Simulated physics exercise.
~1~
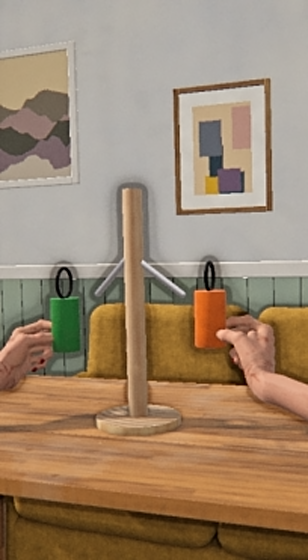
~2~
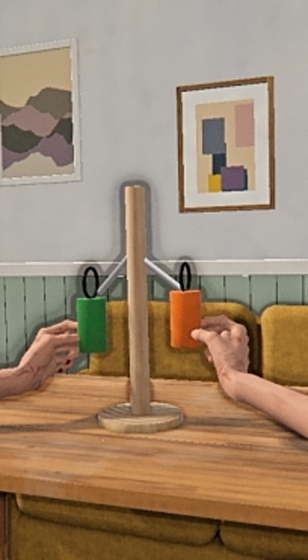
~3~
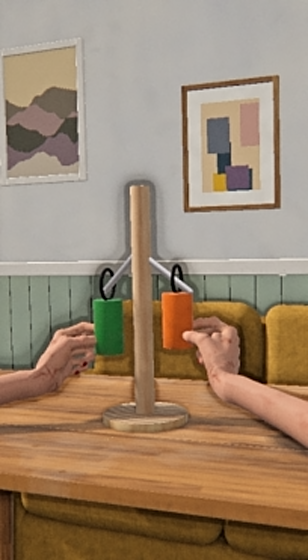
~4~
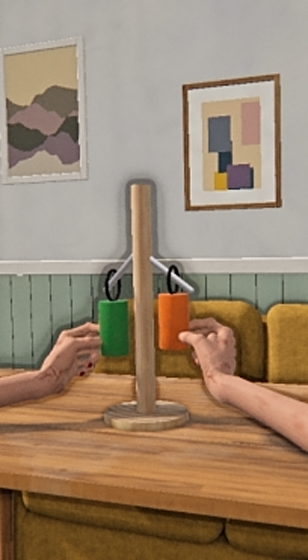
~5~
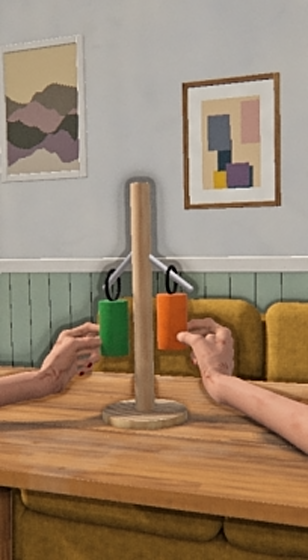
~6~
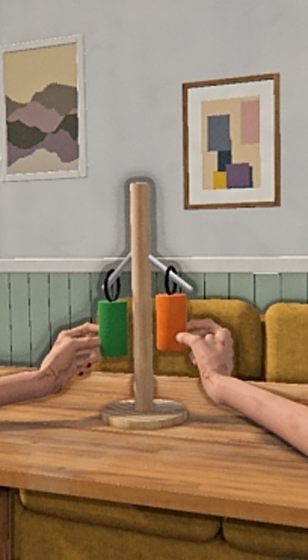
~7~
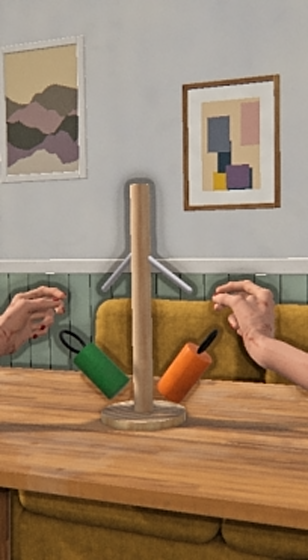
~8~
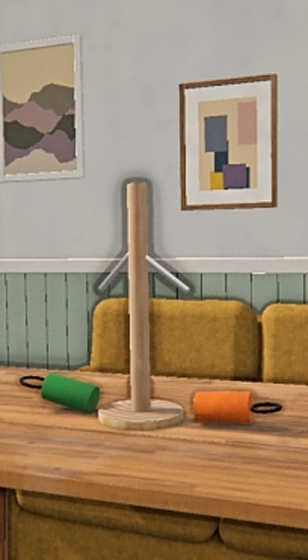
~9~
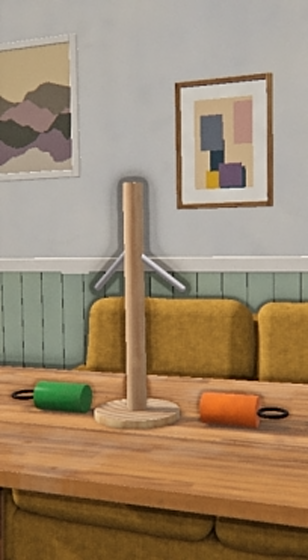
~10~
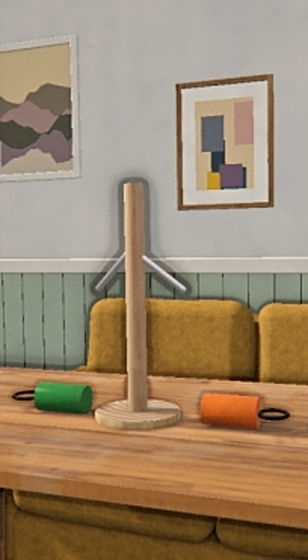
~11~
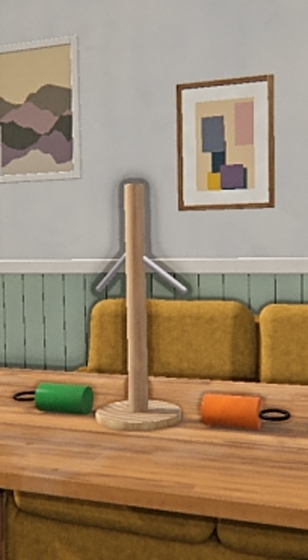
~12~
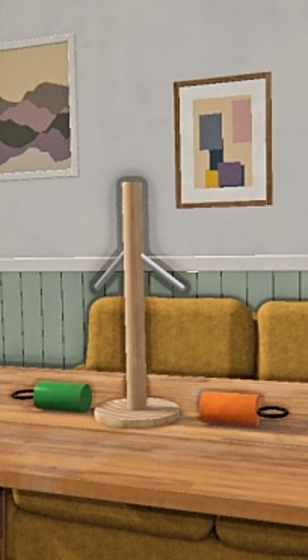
Two hands moved a green lantern and an orange lantern inward toward the pegs of a wooden stand, then let go and drew back. Both lanterns dropped and tipped outward, ending on their sides on the table, green at left and orange at right.
